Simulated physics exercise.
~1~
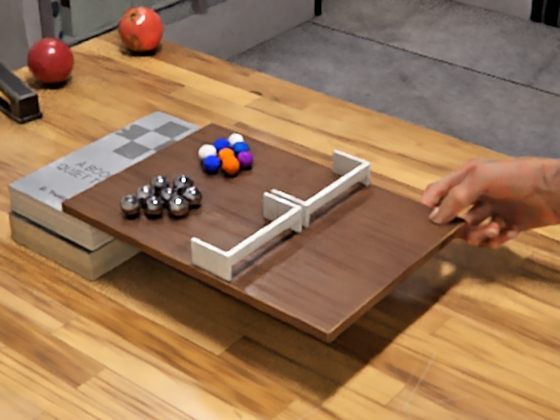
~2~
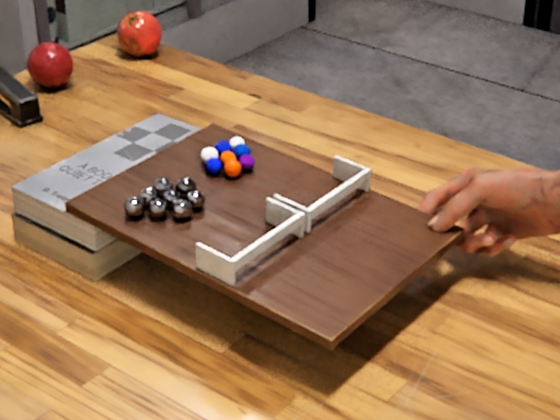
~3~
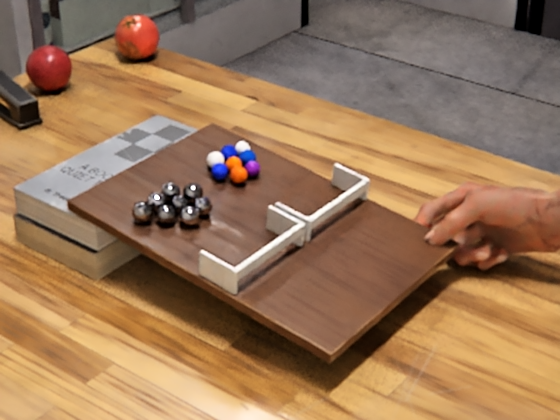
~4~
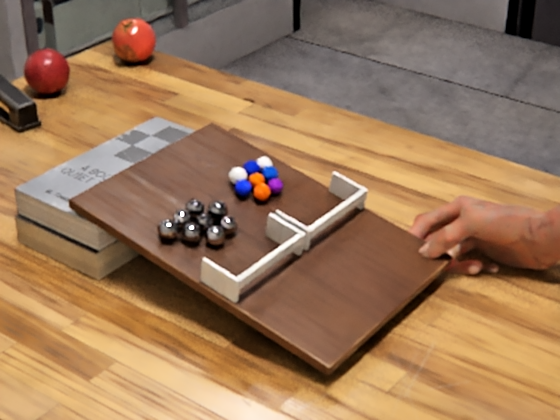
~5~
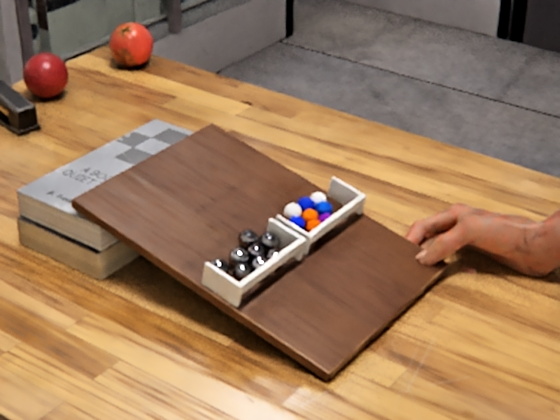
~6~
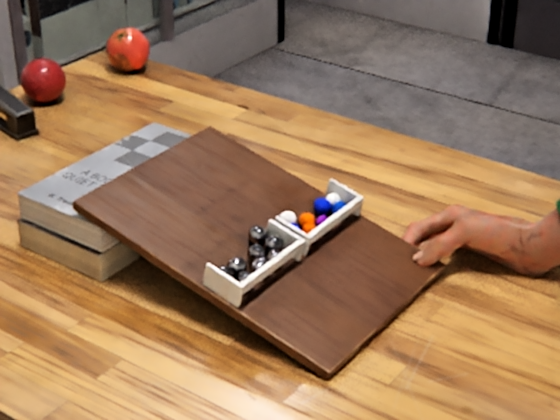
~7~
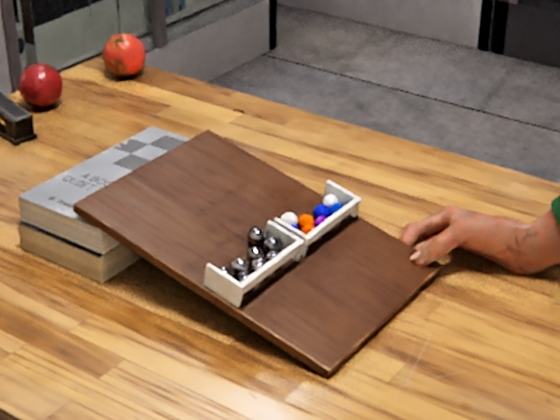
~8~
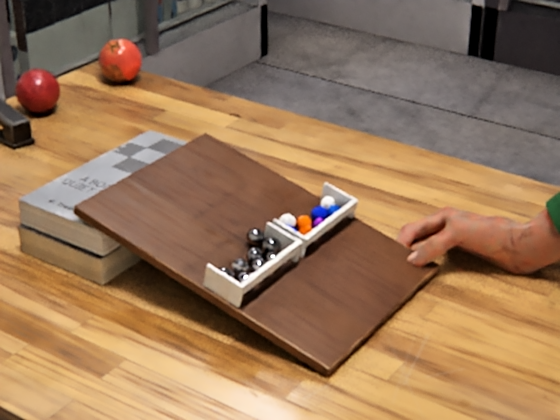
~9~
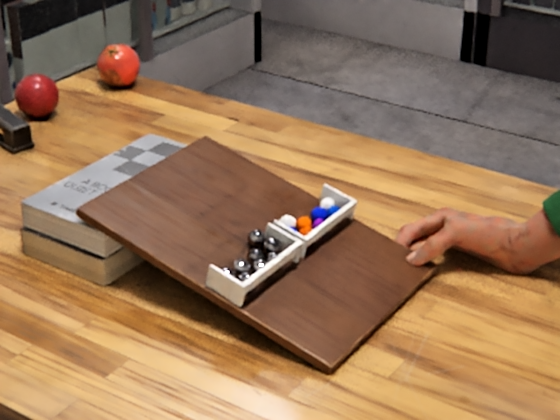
A hand at the right lowers the free end of a dark brown board, whose other end rests on stacked grey books on a wooden table, seen from above at an angle as the view drifts slightly sideways. Shiny dark balls sit nearer, and white, blue, orange and purple ones farther back, above two white barriers; two red fruits lie at the upper left. As the board steepens, both groups slide down towards the barriers. The dark balls gather behind the nearer barrier and the coloured ones behind the farther. There they stay, with the hand still at the lowered edge.
